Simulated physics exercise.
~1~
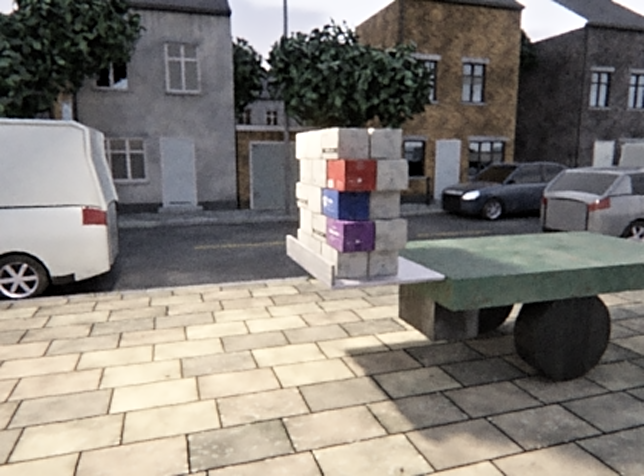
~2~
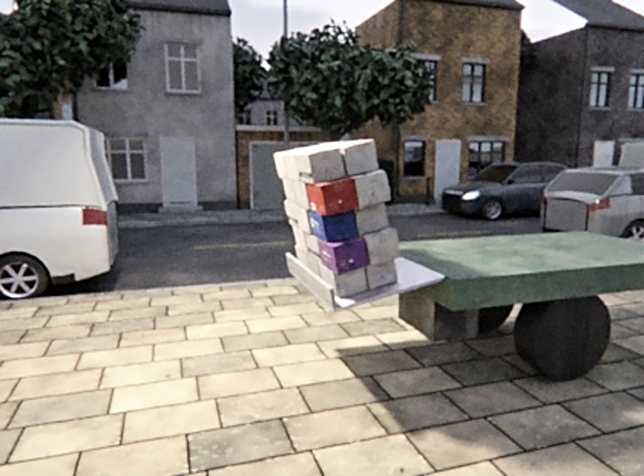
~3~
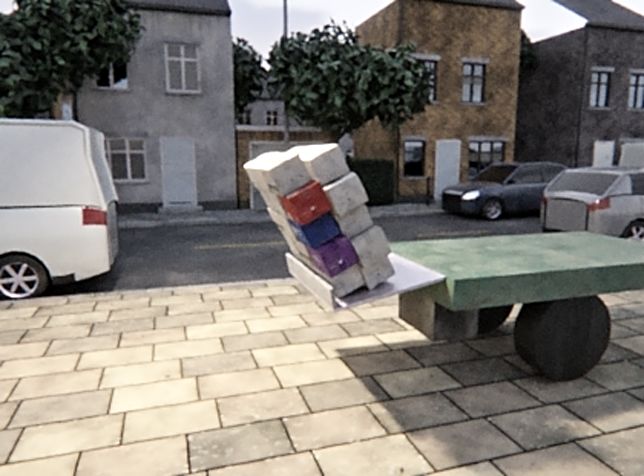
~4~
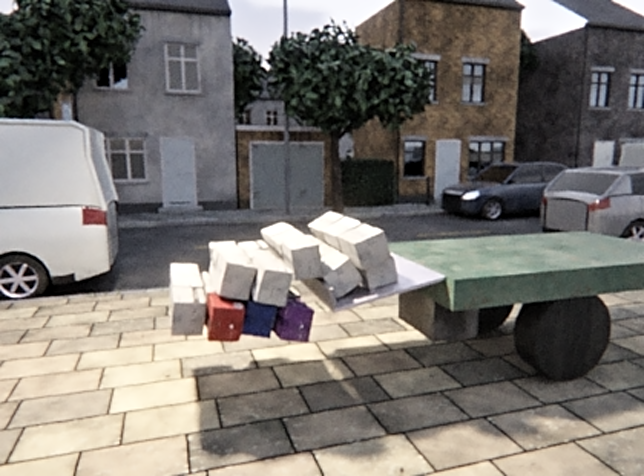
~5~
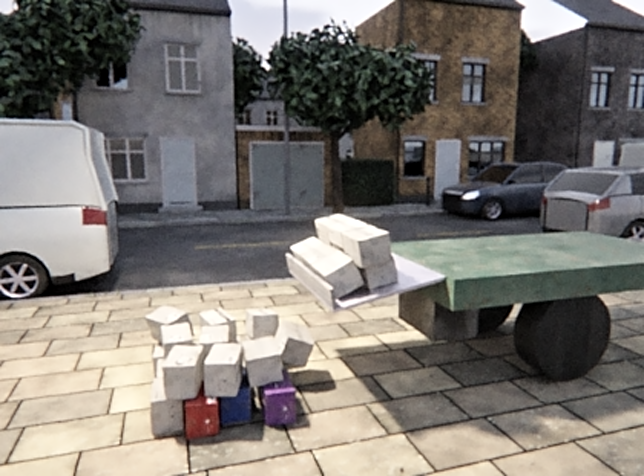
A stack of pale parcels, with one red, one blue and one purple among them, stands on a flap at the left end of a green flat-bed, seen from across a paved area with houses, trees and parked vehicles behind. The flap tips slightly down to the left and the whole stack leans with it. The leaning grows steeper, and the upper parcels topple leftward off the flap, the coloured ones turning onto their sides. They land in a heap on the paving, red, blue and purple along its front, while a few pale parcels remain on the tilted flap.
